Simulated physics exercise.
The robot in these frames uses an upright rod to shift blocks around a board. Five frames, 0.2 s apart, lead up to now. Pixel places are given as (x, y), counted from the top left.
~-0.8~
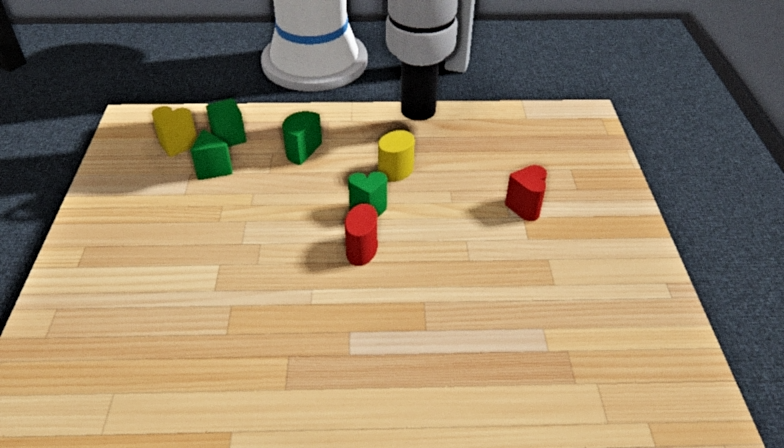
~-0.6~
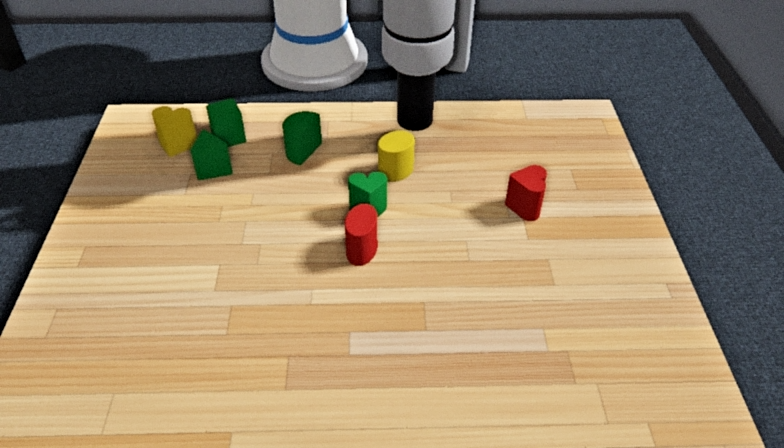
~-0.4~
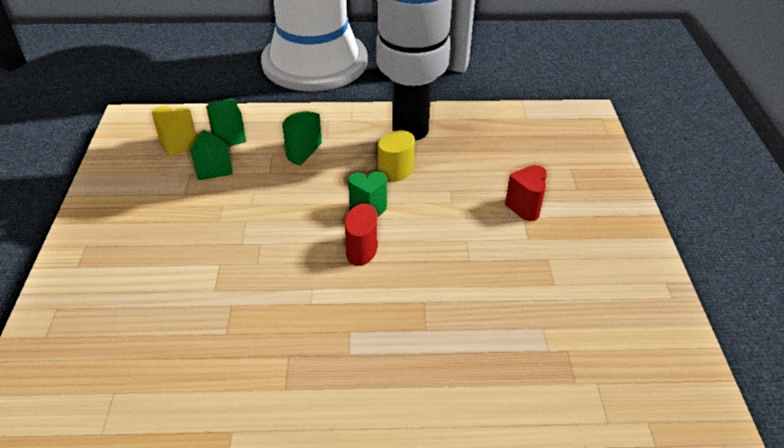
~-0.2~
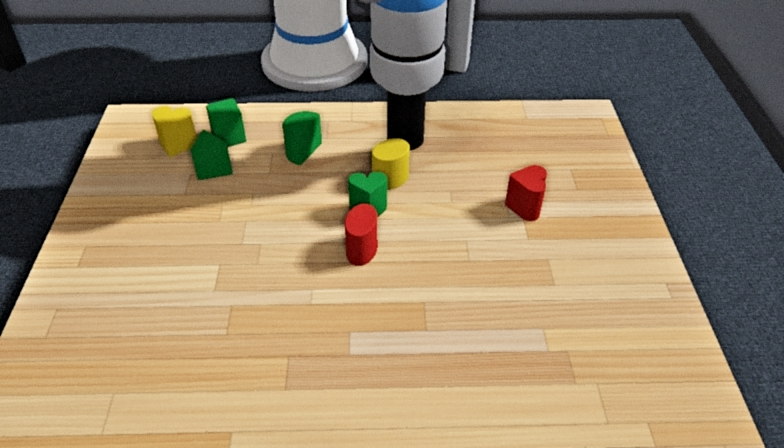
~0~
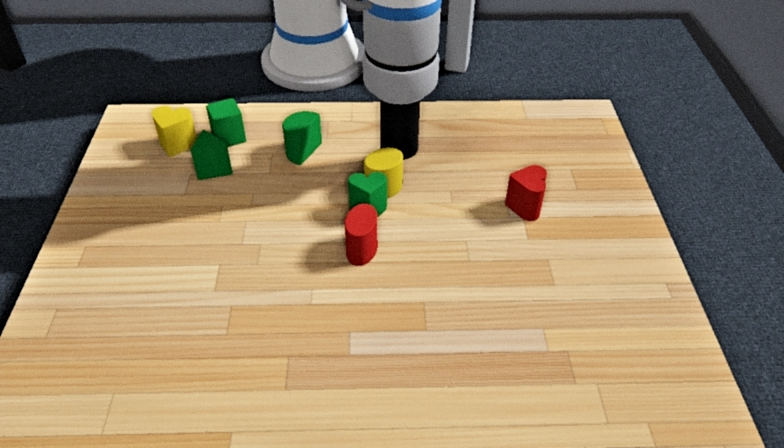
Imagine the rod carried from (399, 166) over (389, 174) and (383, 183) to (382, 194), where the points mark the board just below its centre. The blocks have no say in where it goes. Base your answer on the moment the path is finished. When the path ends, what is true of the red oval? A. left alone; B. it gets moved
I choose B.
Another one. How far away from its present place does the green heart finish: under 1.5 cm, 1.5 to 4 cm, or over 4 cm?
Long: Over 4 cm.
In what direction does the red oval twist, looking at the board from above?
My prediction: CCW.
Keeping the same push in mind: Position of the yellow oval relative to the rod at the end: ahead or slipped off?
Final position: Ahead.
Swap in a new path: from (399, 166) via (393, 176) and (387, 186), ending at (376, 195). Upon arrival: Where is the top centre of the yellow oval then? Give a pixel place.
I'd say the yellow oval ends with its top centre at (357, 189).
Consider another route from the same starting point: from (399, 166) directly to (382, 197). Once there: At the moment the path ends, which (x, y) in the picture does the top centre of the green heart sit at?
Pixel (338, 207).
On the path given first. Halfway along, rod (385, 162); green heart (359, 193), turned 20° clockwise; yellow oval (372, 173).
At the end, rod (382, 178); red oval (358, 230), turned 20° anticlockwise; green heart (340, 206), turned 30° clockwise; yellow oval (362, 187).
